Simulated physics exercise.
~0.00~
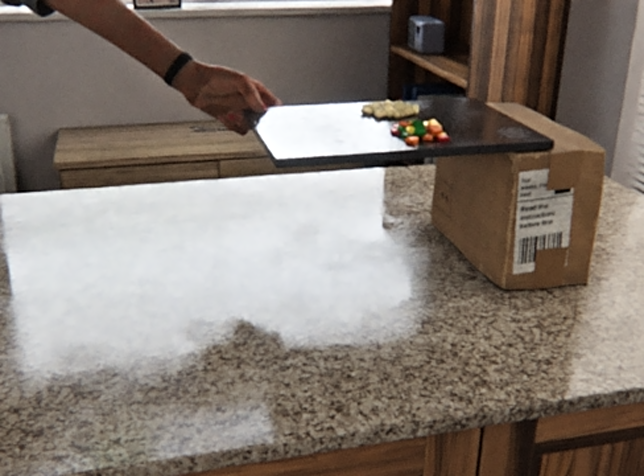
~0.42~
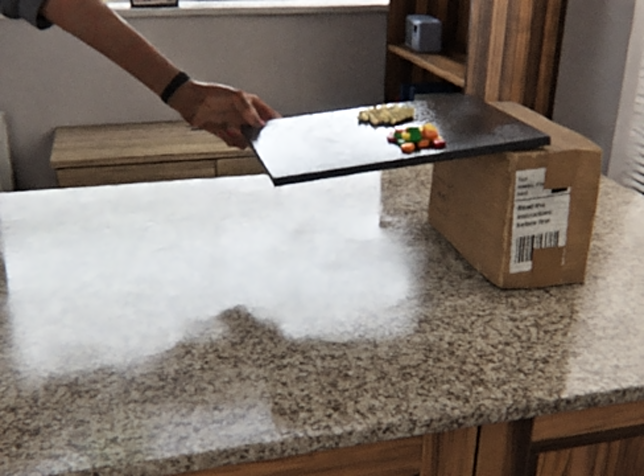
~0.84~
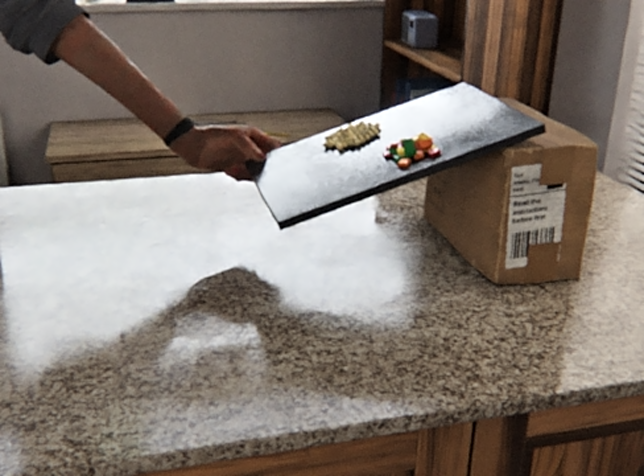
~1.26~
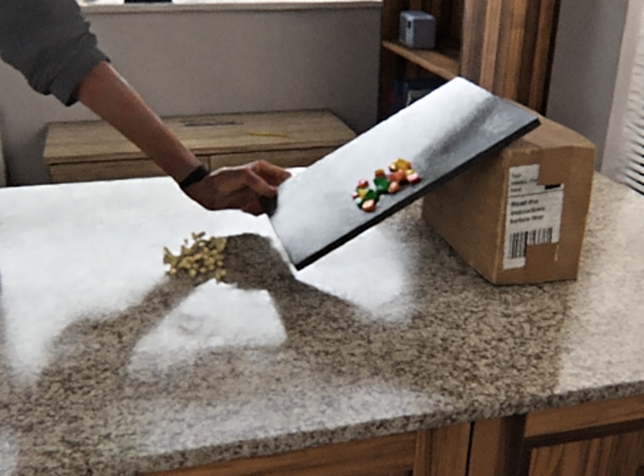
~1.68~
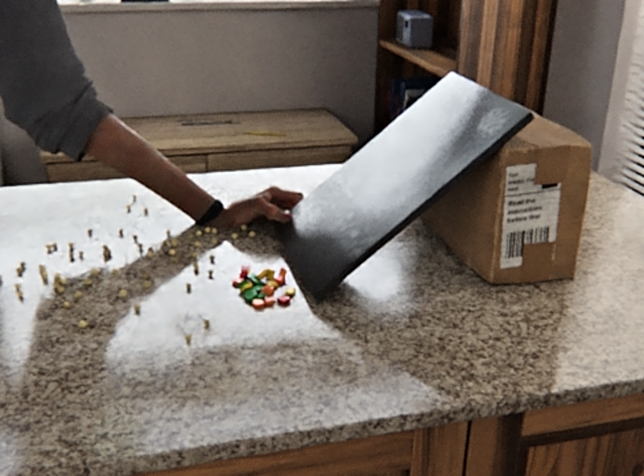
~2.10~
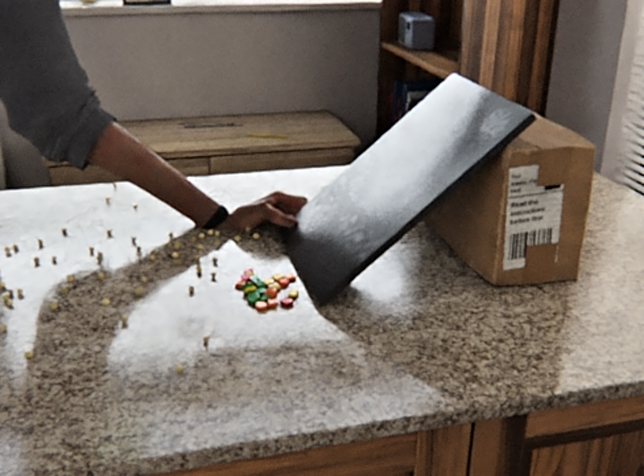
A dark board propped on a cardboard box was lowered by a hand at its left end until it sloped steeply to the counter; the yellowish pieces slid off first and scattered far left, then the colourful sweets followed and stayed clustered near the board.
